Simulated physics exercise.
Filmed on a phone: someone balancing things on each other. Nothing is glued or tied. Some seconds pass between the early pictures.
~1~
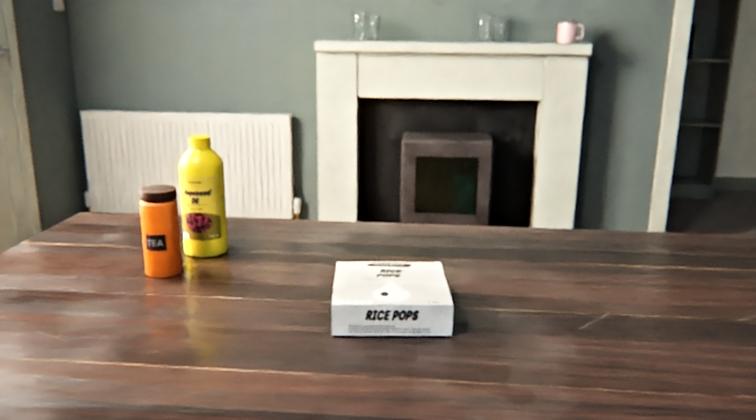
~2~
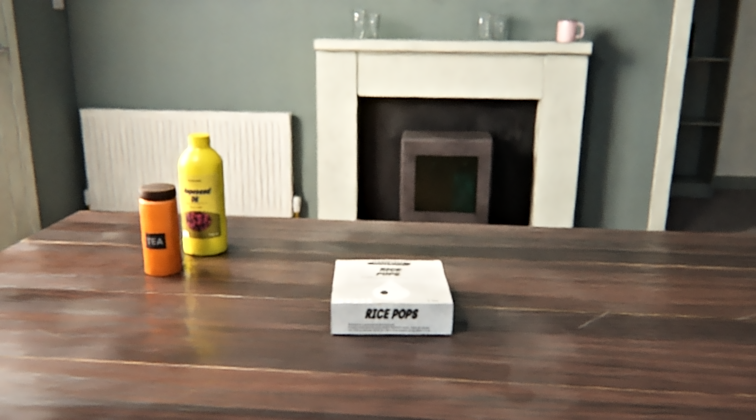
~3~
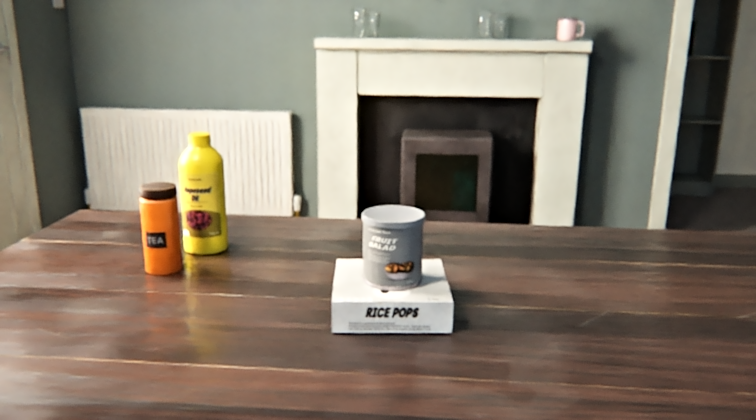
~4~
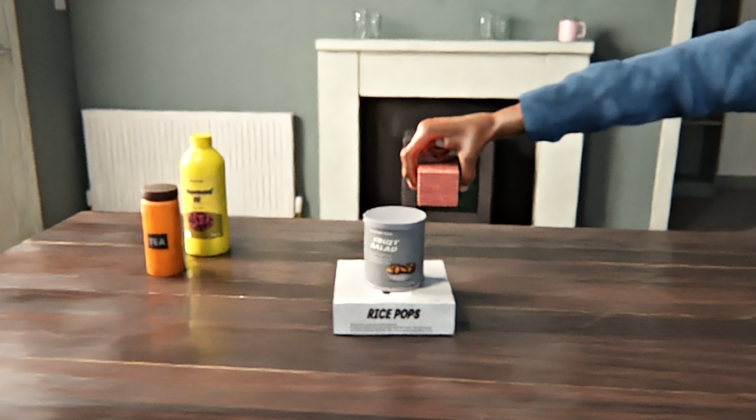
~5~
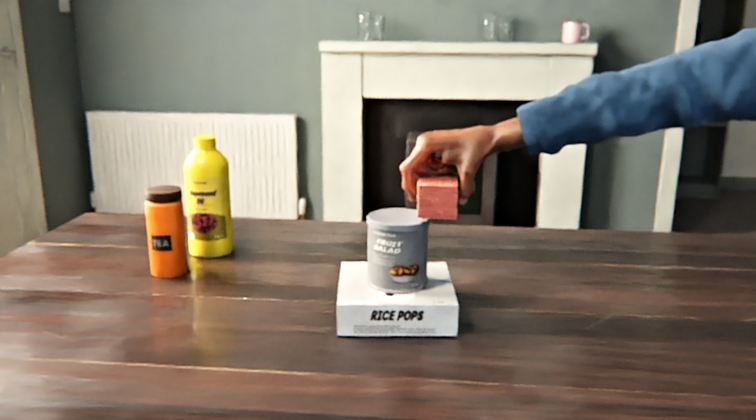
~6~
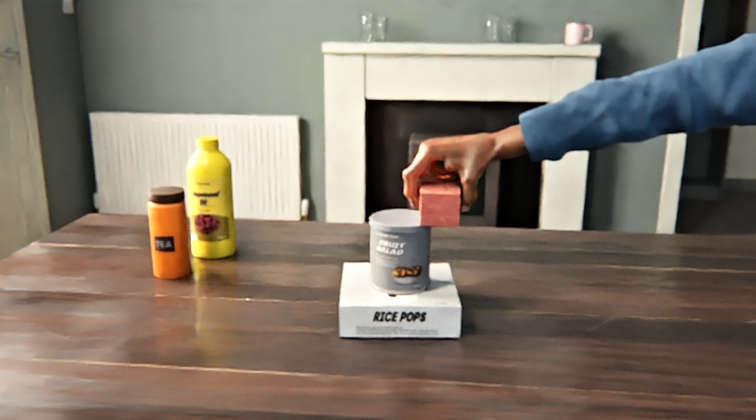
A hand lowers a red block to the top of the grey tin's right side.
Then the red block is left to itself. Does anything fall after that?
It gives way.
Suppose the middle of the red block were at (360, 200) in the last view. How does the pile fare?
Then it loses its balance.
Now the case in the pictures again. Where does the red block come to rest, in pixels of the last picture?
At about (548, 308).
Then, 0.40 s on from there, red block now fallen.
Then, 0.50 s on from there, things are still on the move.
In the end, fallen, red block; the other 4 unmoved. At the end, from the last picture's camera, red block near (548, 308). The pile loses its balance.
